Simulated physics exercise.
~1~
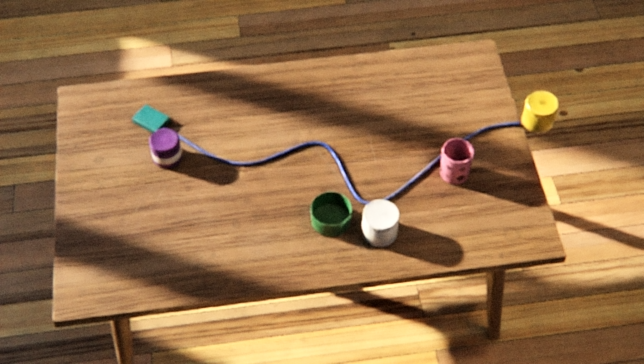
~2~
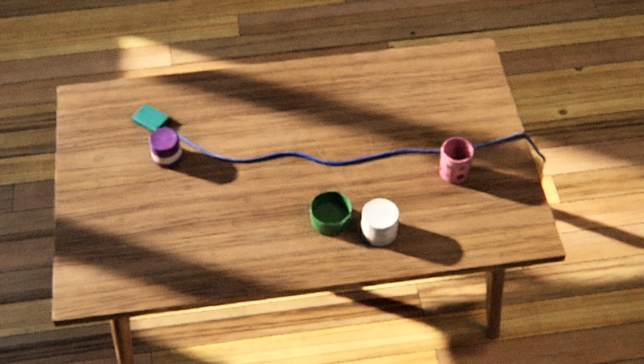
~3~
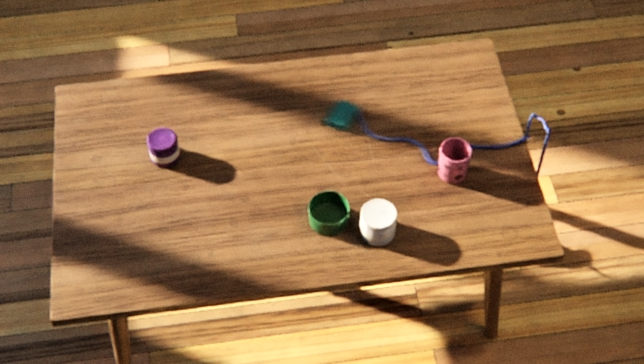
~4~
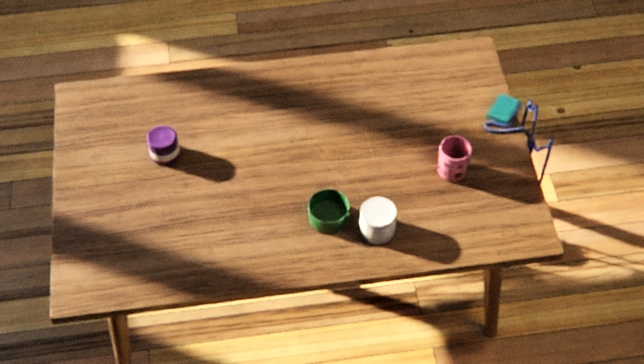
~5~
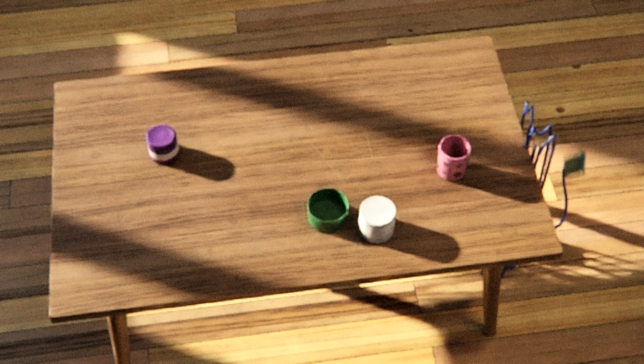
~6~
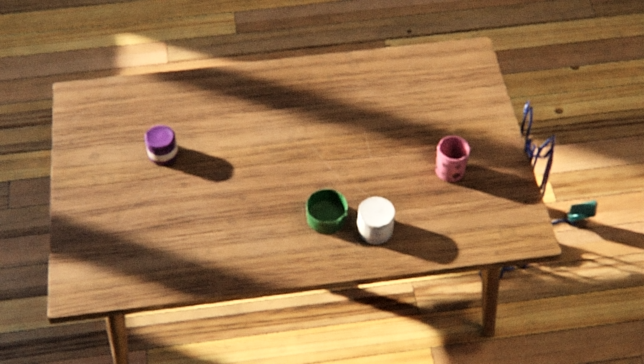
A yellow cylinder at the right edge of a wooden table, joined by a blue cable to a small teal block at the far left, drops over the side. The cable, which winds past a green cup, a white canister and a pink mug, pulls nearly straight across the top. The teal block then slides right, leaving the purple canister behind, and passes behind the pink mug to the edge. It tips over and falls, turning as it goes. It ends below tabletop height beside the table with the cable, while the cup, mug and both canisters stay standing in place.
